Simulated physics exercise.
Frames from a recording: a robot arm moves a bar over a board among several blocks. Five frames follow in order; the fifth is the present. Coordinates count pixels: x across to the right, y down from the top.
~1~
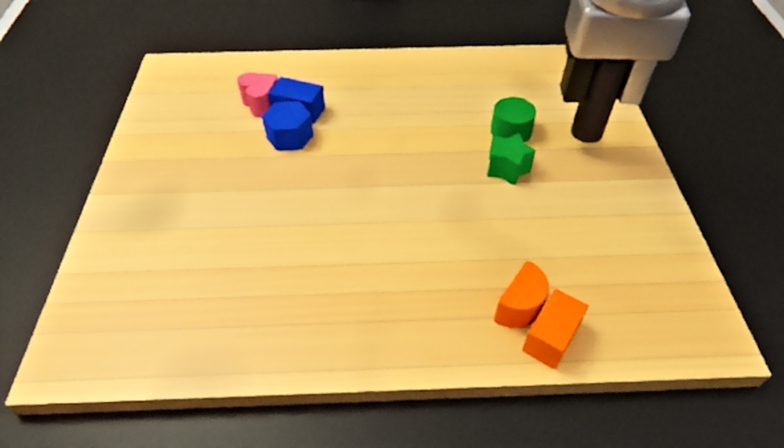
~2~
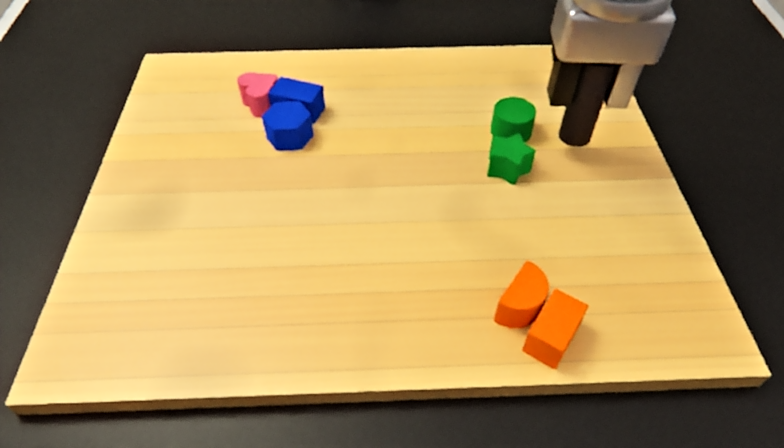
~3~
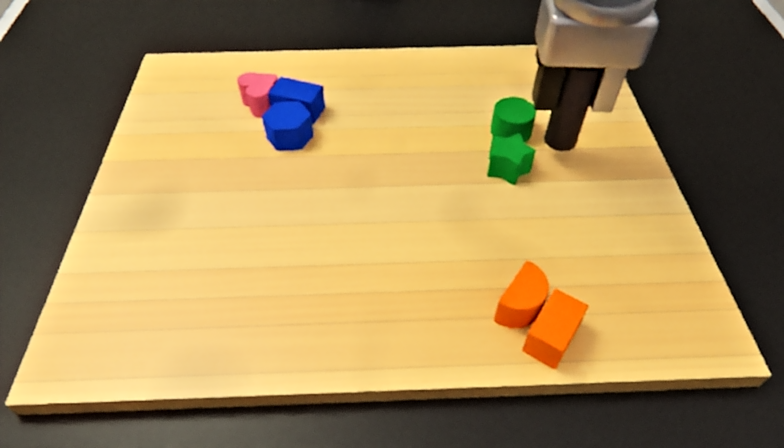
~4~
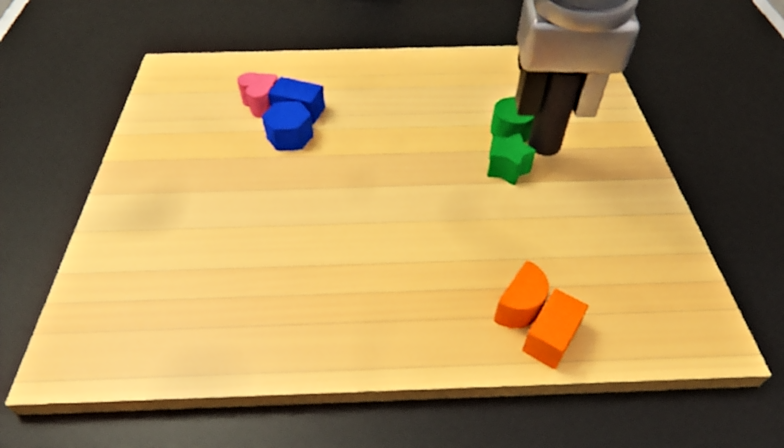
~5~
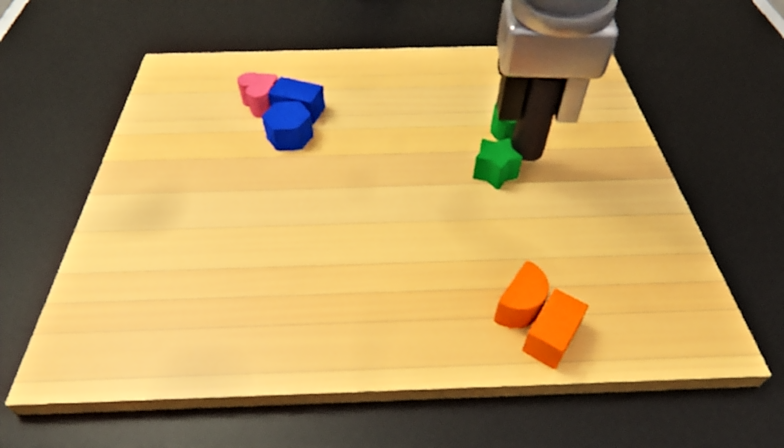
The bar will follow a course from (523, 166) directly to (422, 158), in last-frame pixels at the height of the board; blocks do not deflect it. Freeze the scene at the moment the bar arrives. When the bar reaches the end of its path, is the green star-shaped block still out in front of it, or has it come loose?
The block lies off to the side or behind.
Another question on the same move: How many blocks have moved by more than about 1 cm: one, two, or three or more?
Total moved: One.
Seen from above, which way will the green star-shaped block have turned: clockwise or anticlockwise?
Rotation: Counter-clockwise.
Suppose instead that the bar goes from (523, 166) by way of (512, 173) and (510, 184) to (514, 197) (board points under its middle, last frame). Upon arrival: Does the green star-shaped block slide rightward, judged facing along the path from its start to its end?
Yes, I think so.
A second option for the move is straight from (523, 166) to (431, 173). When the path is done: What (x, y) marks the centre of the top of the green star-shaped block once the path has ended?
When the path ends, it will be at (401, 161).
What follows on the original path. One third of the way, bar (492, 148); green star-shaped block (467, 153), turned 15° anticlockwise.
Two thirds of the way, bar (457, 145); green star-shaped block (443, 158), turned 40° anticlockwise.
At the end, bar (423, 143); green star-shaped block (433, 160), turned 75° anticlockwise; green disc in place.
